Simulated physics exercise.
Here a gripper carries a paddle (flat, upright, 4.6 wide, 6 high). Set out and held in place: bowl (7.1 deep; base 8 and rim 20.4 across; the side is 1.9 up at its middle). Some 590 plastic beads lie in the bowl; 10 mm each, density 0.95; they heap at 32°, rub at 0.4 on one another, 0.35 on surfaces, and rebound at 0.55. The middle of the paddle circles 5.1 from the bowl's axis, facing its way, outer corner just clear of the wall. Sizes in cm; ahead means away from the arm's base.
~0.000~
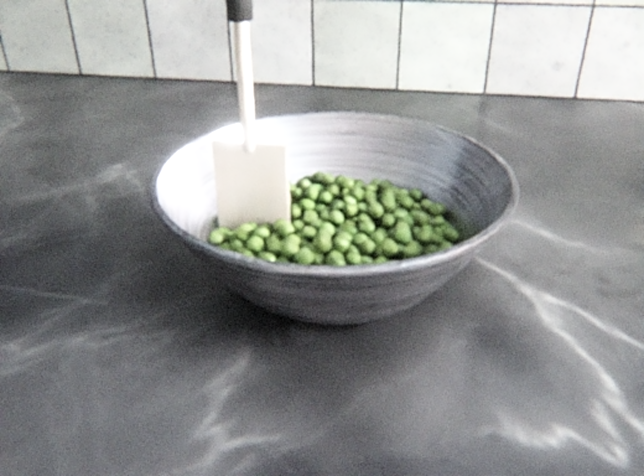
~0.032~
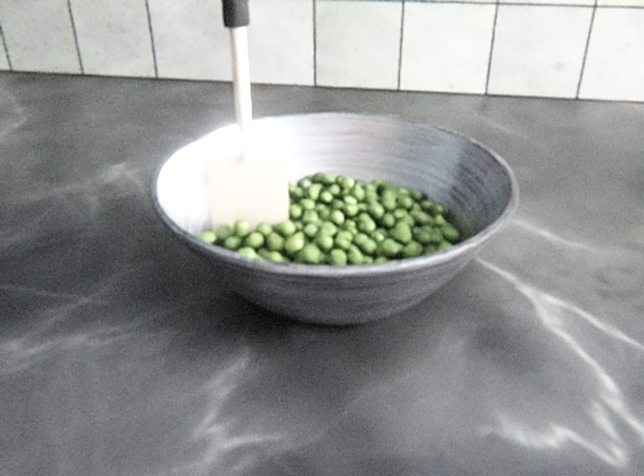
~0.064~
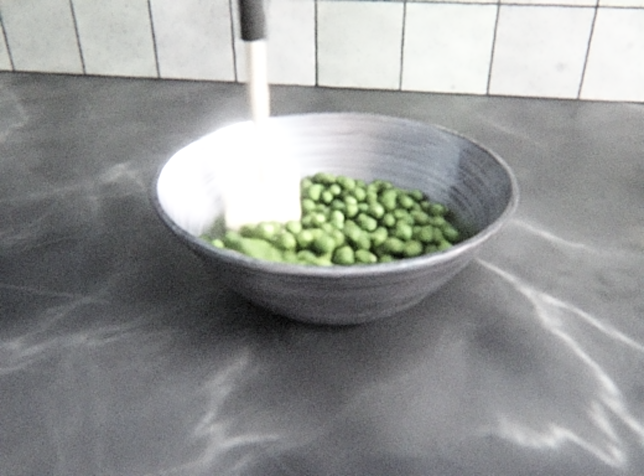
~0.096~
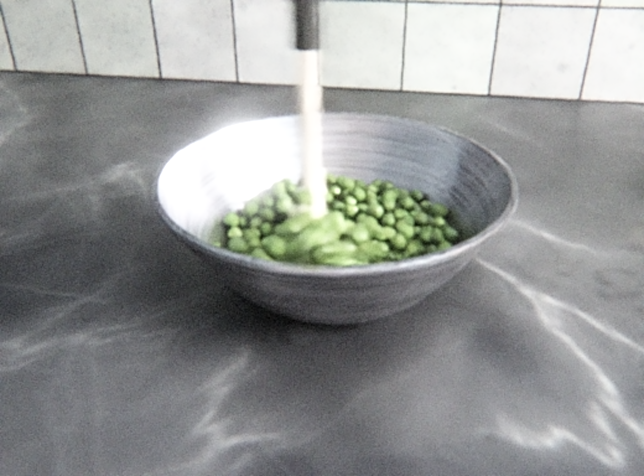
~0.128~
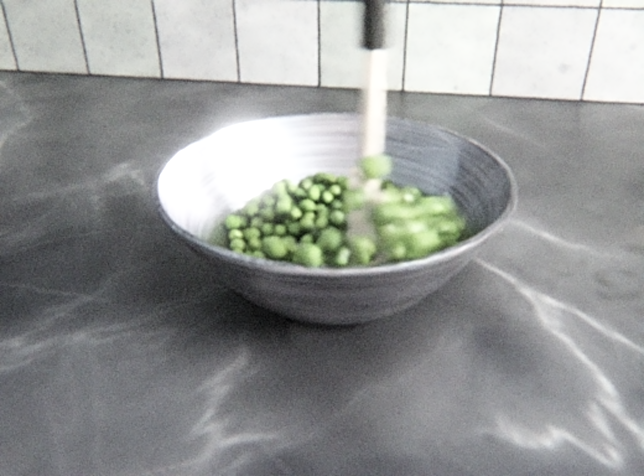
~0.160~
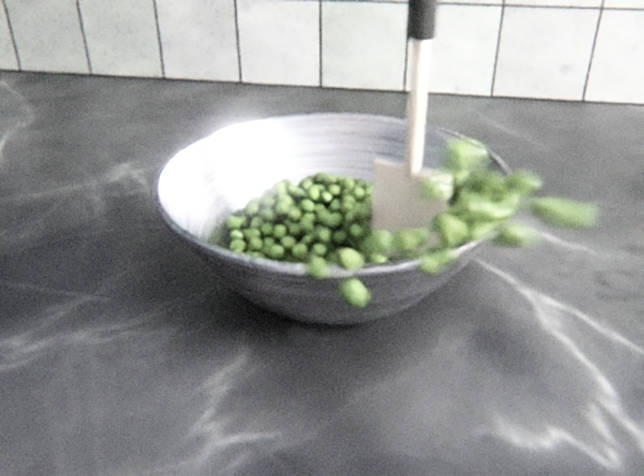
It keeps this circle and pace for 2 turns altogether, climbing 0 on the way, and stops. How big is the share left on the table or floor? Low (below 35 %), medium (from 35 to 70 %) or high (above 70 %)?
On the table or floor the share is medium, from 35 to 70 %.
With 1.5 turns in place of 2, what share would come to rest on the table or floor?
It would be near 40 per cent.
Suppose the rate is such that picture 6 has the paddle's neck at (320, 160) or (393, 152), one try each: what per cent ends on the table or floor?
Some 20 and 40 per cent.
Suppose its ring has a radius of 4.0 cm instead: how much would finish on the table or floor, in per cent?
Then about 45 per cent.
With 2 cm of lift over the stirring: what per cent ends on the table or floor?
Some 25 per cent.
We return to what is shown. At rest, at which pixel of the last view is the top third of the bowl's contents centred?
At about (300, 251).
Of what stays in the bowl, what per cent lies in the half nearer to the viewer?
About 55 per cent.
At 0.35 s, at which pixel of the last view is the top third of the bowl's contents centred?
Around (224, 203).
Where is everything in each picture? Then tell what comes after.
The first picture shows the paddle neck at (247, 118), 0° round; upper third of the load around (344, 228), from x 215 to 450, top at y 180; 586 in the bowl.
The second picture shows the paddle neck at (244, 126), 14° round; upper third of the load around (339, 229), from x 205 to 450, top at y 180.
The third picture shows the paddle neck at (260, 146), 49° round; upper third of the load around (339, 234), from x 205 to 450, top at y 180.
The fourth picture shows the paddle neck at (308, 158), 85° round; upper third of the load around (347, 234), from x 215 to 450, top at y 180.
The fifth picture shows the paddle neck at (370, 157), 121° round; upper third of the load around (388, 228), from x 235 to 455, top at y 170; 579 in the bowl, 7 in flight or on the tool.
The sixth picture shows the paddle neck at (414, 143), 156° round; upper third of the load around (429, 210), from x 235 to 565, top at y 155; 566 in the bowl, 20 in flight or on the tool.
After 0.35 s, 13° round, highest piece 14 above the table; 441 in the bowl, 47 on the table or floor, 98 in flight or on the tool.
After 0.55 s, 229° round, highest piece 11 above the table; 355 in the bowl, 165 on the table or floor, 66 in flight or on the tool.
After 0.85 s, 0° round, highest piece 7 above the table; 316 in the bowl, 266 on the table or floor, 4 in flight or on the tool.
After 1.55 s, 0° round, highest piece 5 above the table; 316 in the bowl, 270 on the table or floor.
In the end, 316 in the bowl, 270 on the table or floor. That is 46 % on the table or floor.
